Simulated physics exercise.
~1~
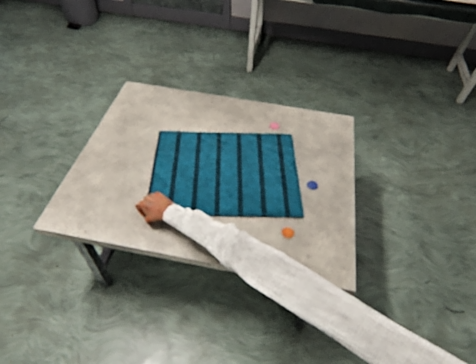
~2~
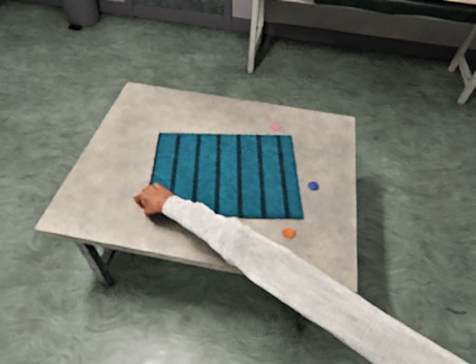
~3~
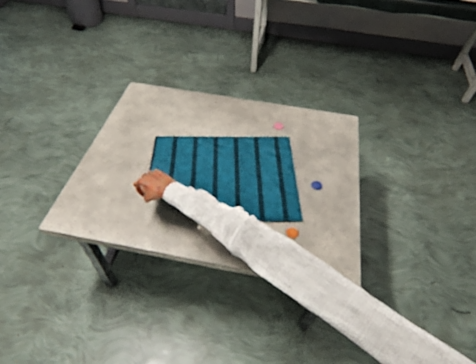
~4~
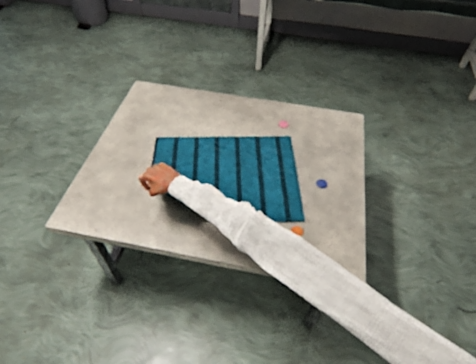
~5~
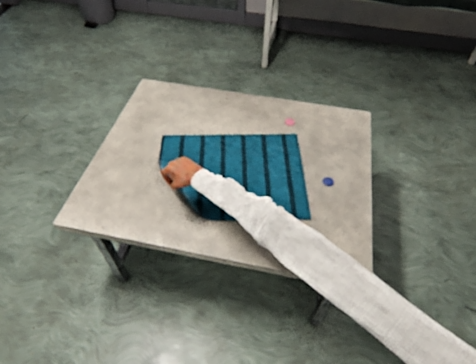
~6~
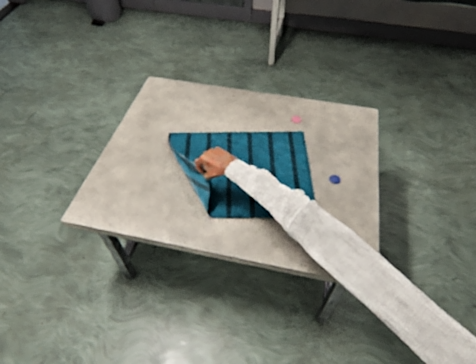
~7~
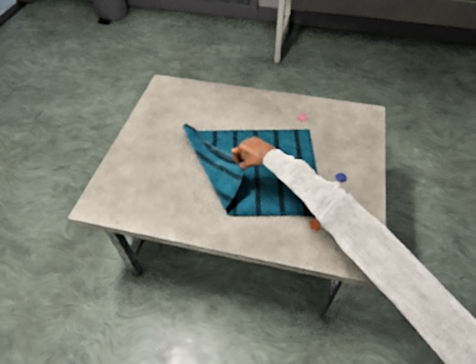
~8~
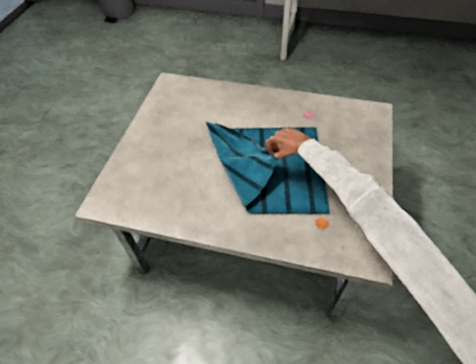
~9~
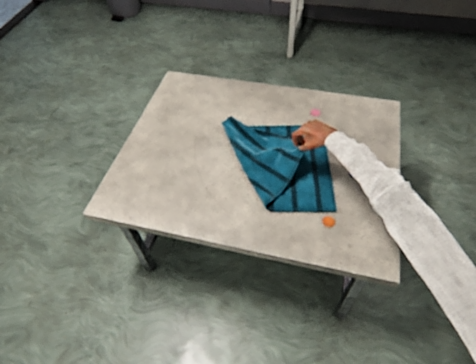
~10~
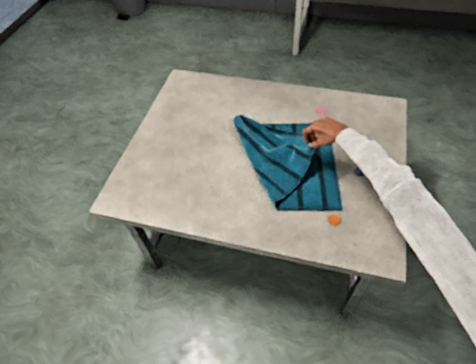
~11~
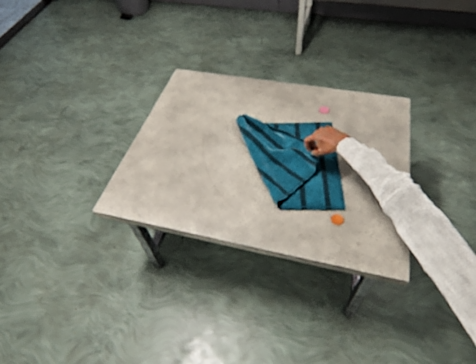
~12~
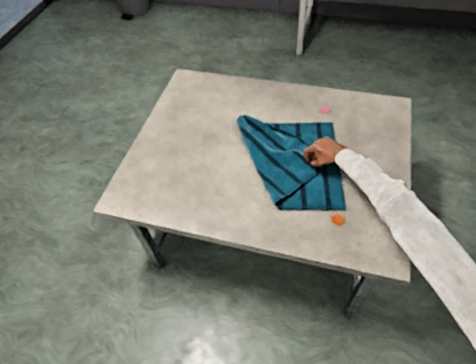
At the start, a teal hand towel with dark stripes lies flat on a pale side table, with a pink token, a blue lid and an orange button near its right side. A hand in a white sleeve reaches in from the right and pinches the towel's near left corner. It lifts the corner and draws it rightward and away over the rest of the cloth, while the view shifts a little. The hand then lowers the corner near the towel's right side. The towel ends partly folded over itself, the hand still at it, with the button and token uncovered.
